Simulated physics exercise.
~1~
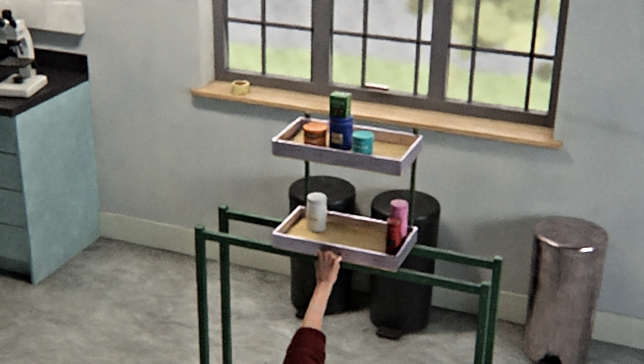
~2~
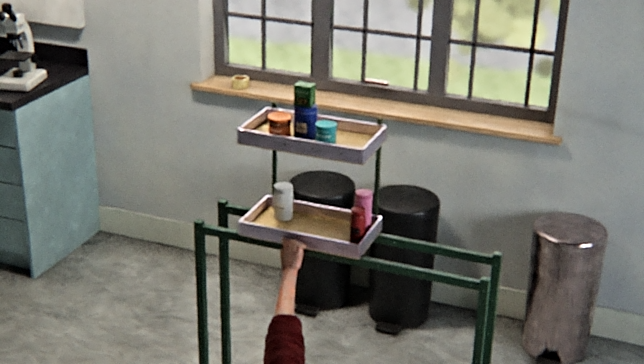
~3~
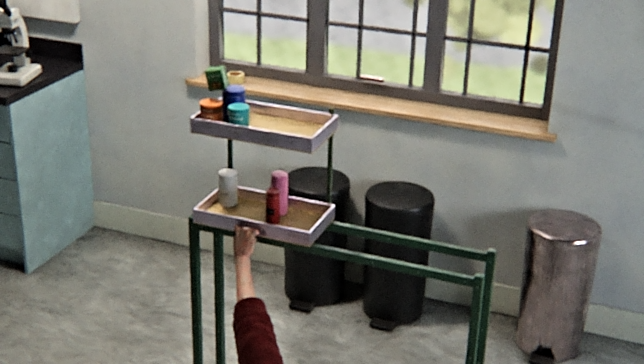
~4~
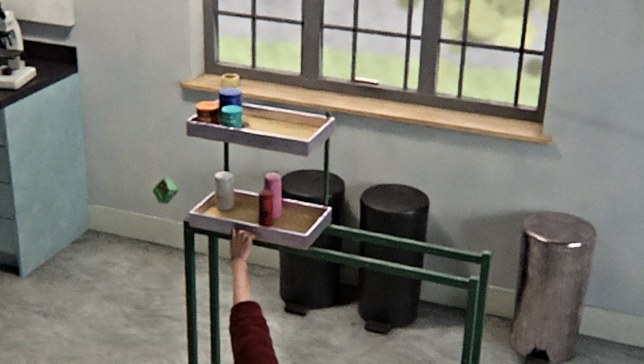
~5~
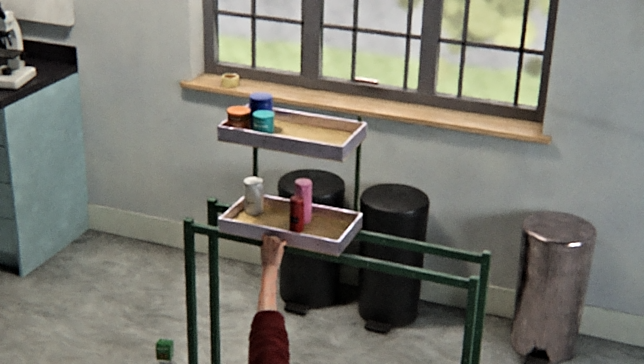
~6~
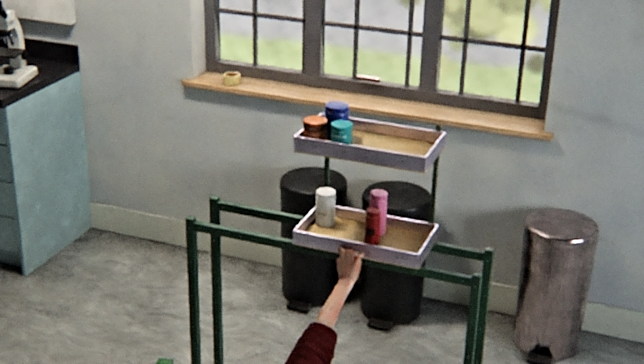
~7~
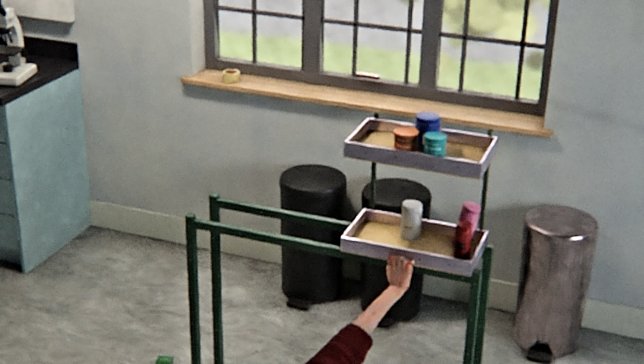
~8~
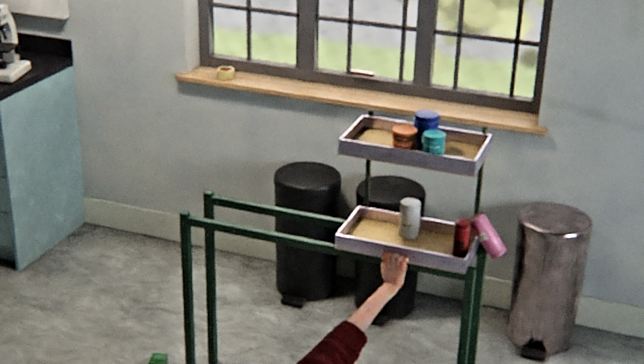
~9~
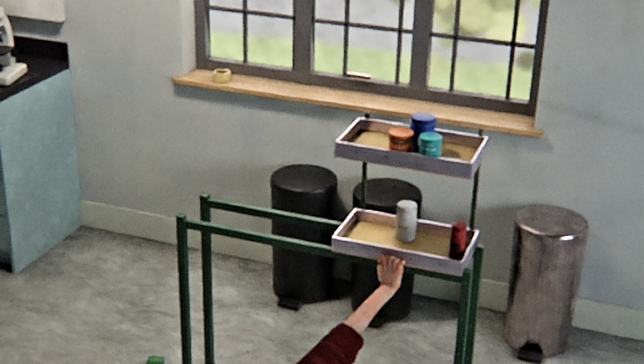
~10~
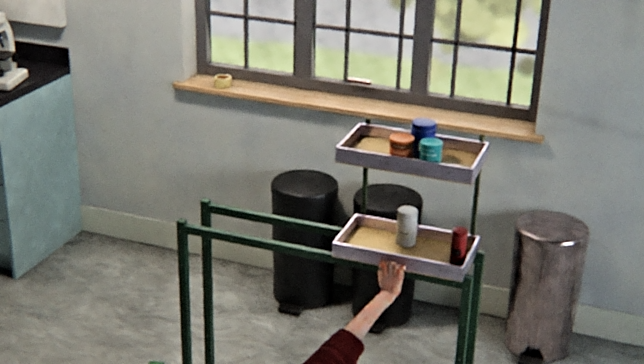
A hand in a dark red sleeve grips a two-tier tray on green rails, seen from slightly above in a room with a wide window, black bins and a metal bin behind. The upper tray holds a green carton and blue, orange and turquoise containers; the lower holds a white jar, a pink jar and a red shaker. The hand slides the tray left, and the green carton tips off and drops to the floor. The tray then travels right, where the pink jar leans and tumbles over the edge. The other containers remain upright aboard the tray, resting at right.
